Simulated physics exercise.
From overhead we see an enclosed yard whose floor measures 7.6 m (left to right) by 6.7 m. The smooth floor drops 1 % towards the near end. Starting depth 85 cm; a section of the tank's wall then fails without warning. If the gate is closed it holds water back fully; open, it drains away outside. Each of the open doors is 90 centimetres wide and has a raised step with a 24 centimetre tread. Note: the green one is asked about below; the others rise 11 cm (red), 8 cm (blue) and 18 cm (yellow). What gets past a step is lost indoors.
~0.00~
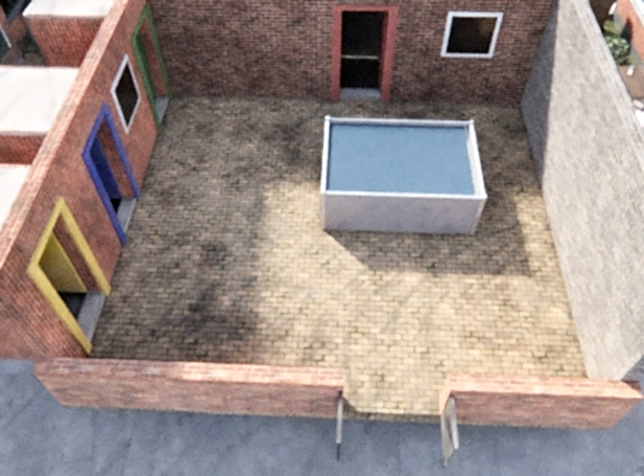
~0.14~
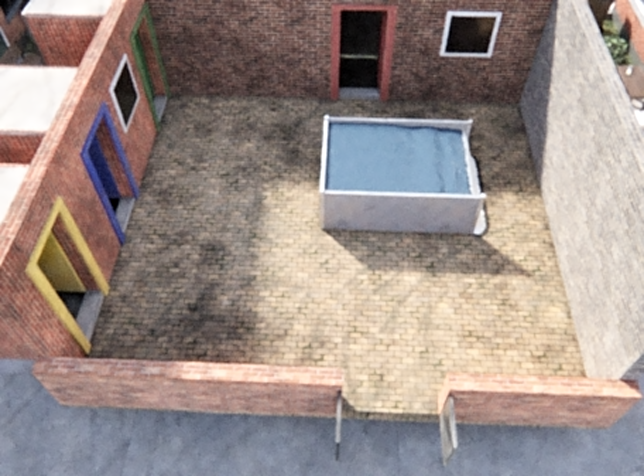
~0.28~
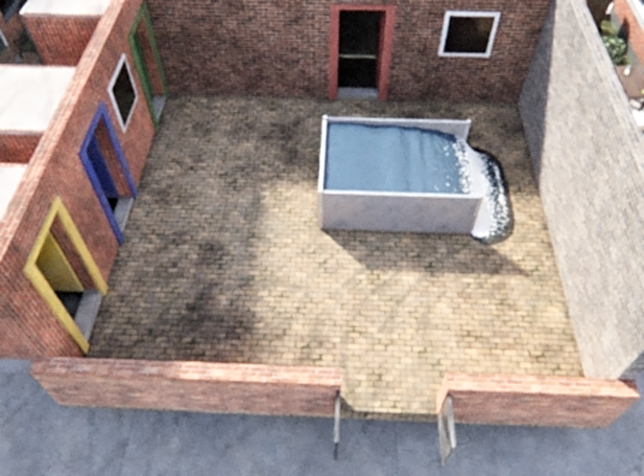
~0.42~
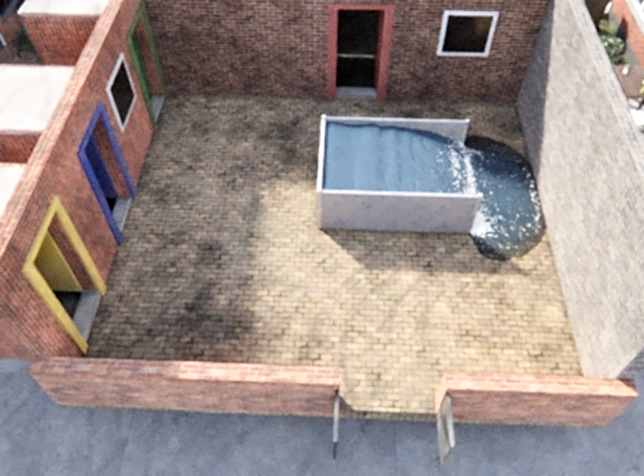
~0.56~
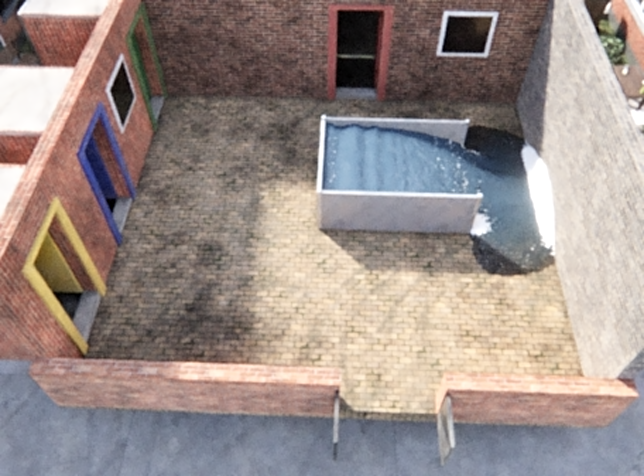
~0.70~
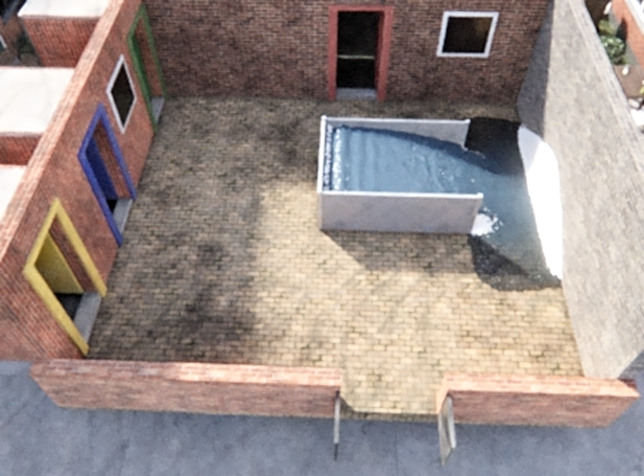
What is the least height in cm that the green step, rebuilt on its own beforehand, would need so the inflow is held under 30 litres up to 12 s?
Around 15 cm would be enough.
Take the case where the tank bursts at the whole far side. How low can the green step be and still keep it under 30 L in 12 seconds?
About 20 cm.
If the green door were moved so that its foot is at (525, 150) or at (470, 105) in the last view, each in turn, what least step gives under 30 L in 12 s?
In turn: About 36 cm, about 31 cm.
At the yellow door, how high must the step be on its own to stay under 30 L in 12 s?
The yellow door needs around 12.0 cm.
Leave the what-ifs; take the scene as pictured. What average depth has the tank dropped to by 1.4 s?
48 cm, roughly.
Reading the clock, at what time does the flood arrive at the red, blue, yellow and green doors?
Red 2.2 s, blue 4.5 s, yellow 4.5 s, green 3.8 s.
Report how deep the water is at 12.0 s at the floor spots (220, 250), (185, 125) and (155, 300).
Close to 6, 7 and 11 cm, one after the other.
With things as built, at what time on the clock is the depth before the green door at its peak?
Roughly 5.0 s.
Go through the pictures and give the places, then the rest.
In the first picture, still water, 85 cm deep, in the tank at (400, 159); the green door at (153, 73) is dry.
In the second picture, the gap is at (468, 180), the front 0.3 m out at (485, 227); the back of the tank holds 85 cm.
In the third picture, the gap is at (465, 183), the front 0.8 m out at (510, 225); the back of the tank holds 85 cm.
In the fourth picture, water pours out at (464, 184) and has run 1.4 m, to (542, 212); about 12 cm deep outside, 85 cm at the back.
In the fifth picture, the front is at (553, 258), 1.5 m from the gap at (463, 185); 4.4 m2 of floor is wet, 82 cm left at the back.
In the sixth picture, the front is at (521, 124), 1.8 m from the gap at (464, 185); 4.9 m2 of floor is wet, 74 cm left at the back; the green door at (149, 74), 6.5 m from the gap, is still 6.3 m from the nearest water.
After 1.4 s water covers 15 % of the floor, deepest (60 cm) near (529, 198); it has not reached the green door.
After 3.0 s water covers 45 % of the floor, deepest (44 cm) near (518, 115); it has not reached the green door.
After 12.0 s water covers 100 % of the floor, deepest (14 cm) near (75, 384); 7 cm at the green door, 134 litres in over its 9 cm step.
At the green door as built, the water arrived by 3.9 s and peaked near 21 cm at 5.2 s.
Run again over the same 12 s with other heights there, 47 litres in over 13.5 cm, 7 litres over 18.5 cm. The limit of 30 litres is kept from about 15 cm up.
